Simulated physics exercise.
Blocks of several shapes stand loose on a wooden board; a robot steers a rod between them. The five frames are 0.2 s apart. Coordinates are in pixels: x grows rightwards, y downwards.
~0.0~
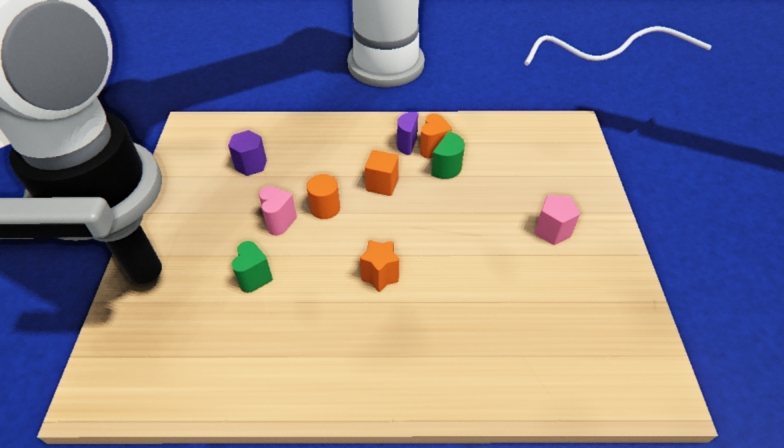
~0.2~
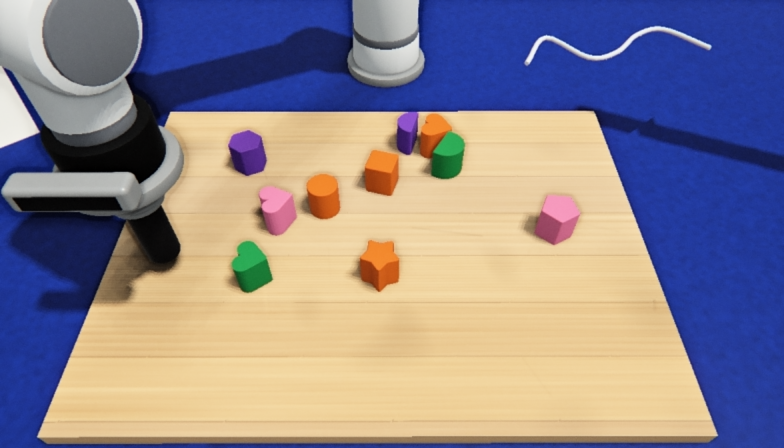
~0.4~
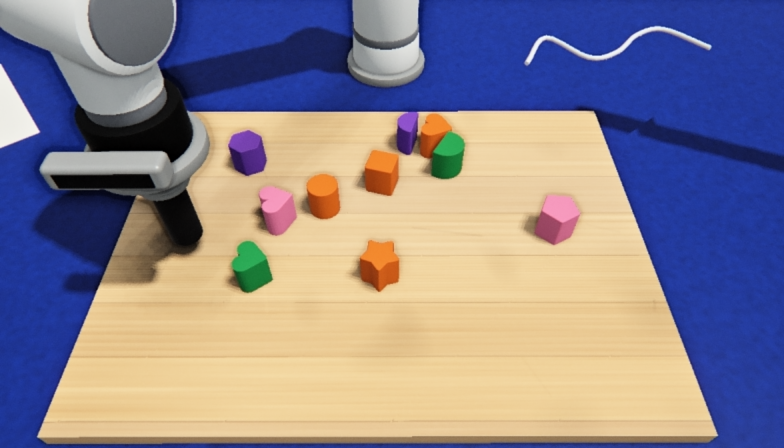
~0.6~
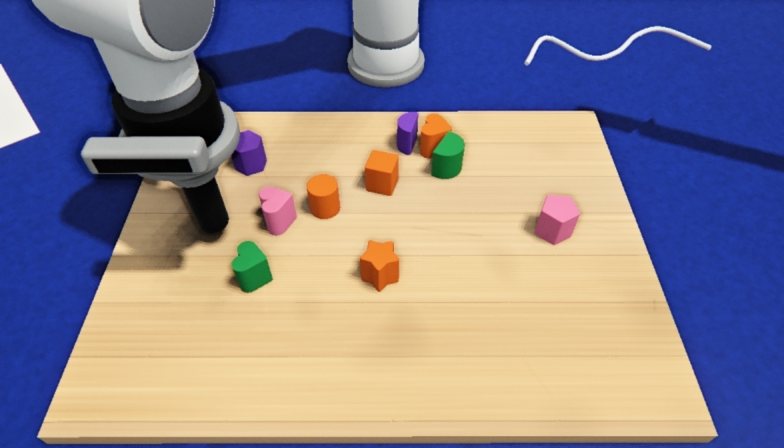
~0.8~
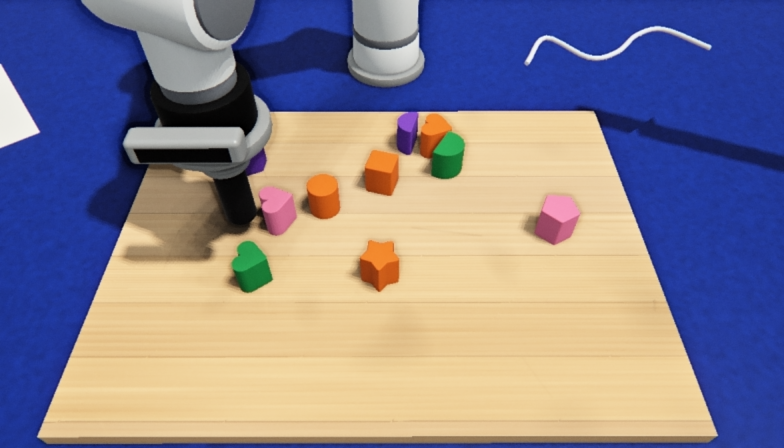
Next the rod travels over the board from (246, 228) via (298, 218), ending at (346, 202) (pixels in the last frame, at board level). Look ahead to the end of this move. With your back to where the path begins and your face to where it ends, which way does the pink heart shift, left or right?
Out to the right.
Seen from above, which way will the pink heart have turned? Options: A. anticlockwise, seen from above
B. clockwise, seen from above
That would be B.
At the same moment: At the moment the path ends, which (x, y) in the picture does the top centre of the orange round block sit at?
The middle of its upper face will lie at (372, 170).
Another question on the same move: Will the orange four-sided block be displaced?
In short: Yes.
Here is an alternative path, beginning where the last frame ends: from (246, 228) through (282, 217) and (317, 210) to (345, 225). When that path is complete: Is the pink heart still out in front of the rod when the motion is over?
Yes - that is the case.
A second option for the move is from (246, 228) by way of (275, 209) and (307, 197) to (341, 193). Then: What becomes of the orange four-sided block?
It stays put.
What follows on the original path. One third of the way, rod at (279, 209); pink heart at (303, 193); orange round block at (333, 181).
Two thirds of the way, rod at (312, 200); pink heart at (337, 192), turned 25° clockwise; orange round block at (356, 174).
At the end, rod at (344, 190); green heart not moved; pink heart at (358, 194), turned 70° clockwise; orange round block at (372, 170); orange four-sided block at (388, 153), turned 20° clockwise.
